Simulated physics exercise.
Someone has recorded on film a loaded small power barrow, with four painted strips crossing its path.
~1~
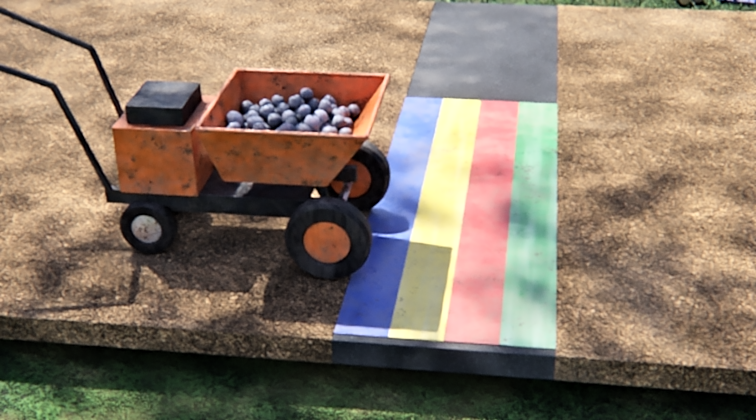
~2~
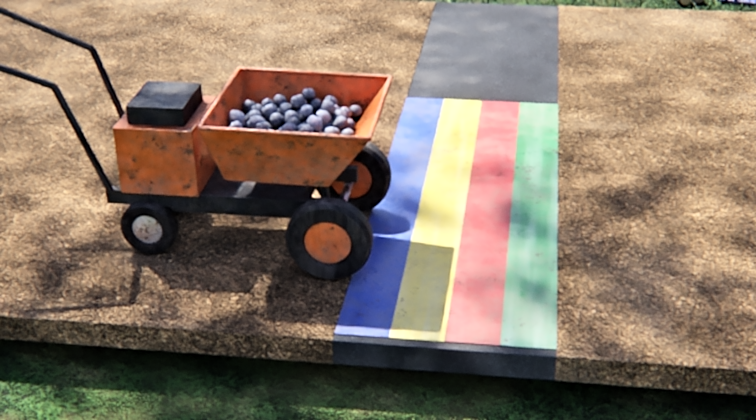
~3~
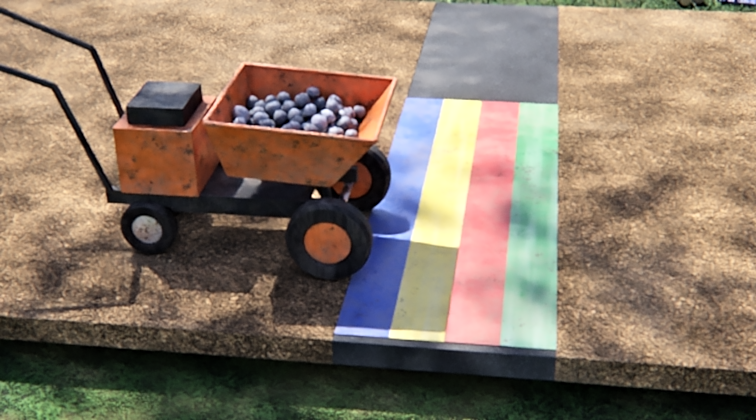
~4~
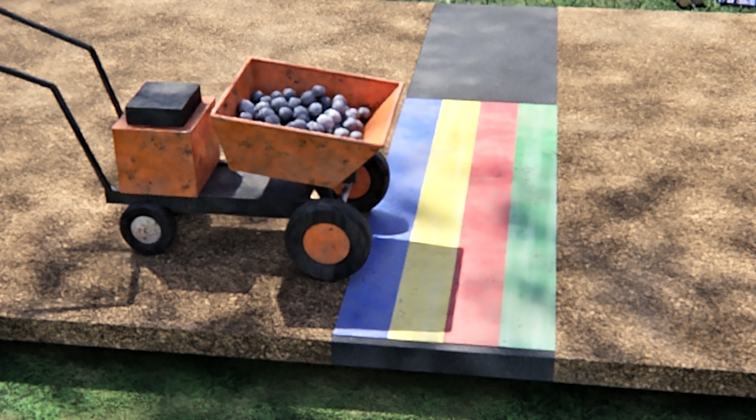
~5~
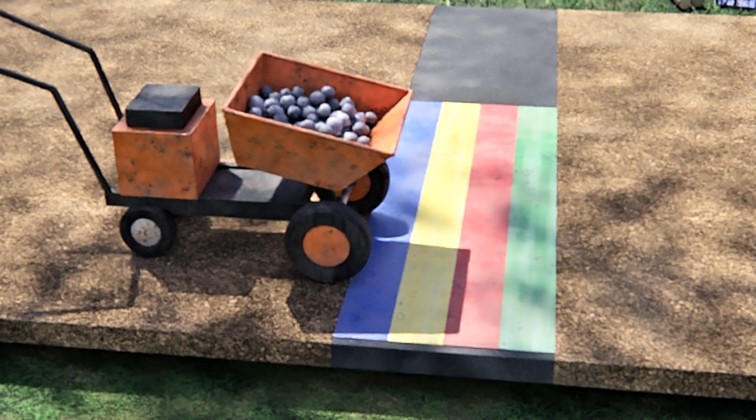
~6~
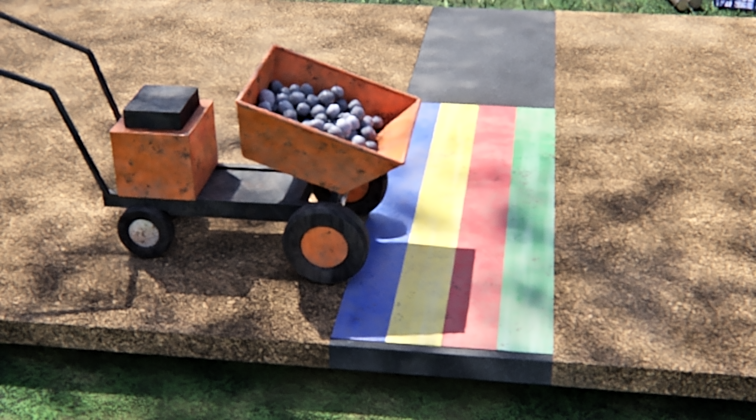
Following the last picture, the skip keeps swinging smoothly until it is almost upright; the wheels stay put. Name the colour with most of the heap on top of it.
Red.
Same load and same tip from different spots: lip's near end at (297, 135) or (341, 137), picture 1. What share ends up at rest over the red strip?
First some 20, then 40 per cent.
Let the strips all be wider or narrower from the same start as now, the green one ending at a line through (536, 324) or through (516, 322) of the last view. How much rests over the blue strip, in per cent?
About 0 % and 0 %.
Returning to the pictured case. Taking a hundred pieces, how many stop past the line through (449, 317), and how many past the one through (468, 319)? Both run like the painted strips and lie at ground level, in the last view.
80 and 60 in a hundred.
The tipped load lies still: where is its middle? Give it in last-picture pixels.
Around (499, 248).
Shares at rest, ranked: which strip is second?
Next in line comes that green strip.
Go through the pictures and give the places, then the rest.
The first picture shows lip of the skip near (366, 138), level; top of the load near (290, 119), round cobbles; blue strip near (369, 303); yellow strip near (422, 306); red strip near (475, 310); green strip near (529, 314).
The second picture shows lip of the skip near (369, 139), level; top of the load near (292, 119).
The third picture shows lip of the skip near (374, 142), tipped barely; top of the load near (296, 117).
The fourth picture shows lip of the skip near (382, 146), tipped a little; top of the load near (301, 115).
The fifth picture shows lip of the skip near (392, 155), tipped a little; top of the load near (294, 113).
The sixth picture shows lip of the skip near (402, 164), tipped clearly; top of the load near (280, 102); blue strip near (367, 308); yellow strip near (419, 311); red strip near (472, 315); green strip near (526, 319).
Shortly afterwards, skip tipped steeply; the whole lot in the skip.
Next, skip tipped right over; the bulk in the skip; near a quarter over the red strip.
Some moments later, skip tipped right over; near a quarter in the skip; near half over the red strip; near a quarter over the green strip; a little off the paint.
In the end, skip tipped right over; near a quarter in the skip; none at all over the blue strip; none at all over the yellow strip; near half over the red strip; near a quarter over the green strip; a little off the paint.
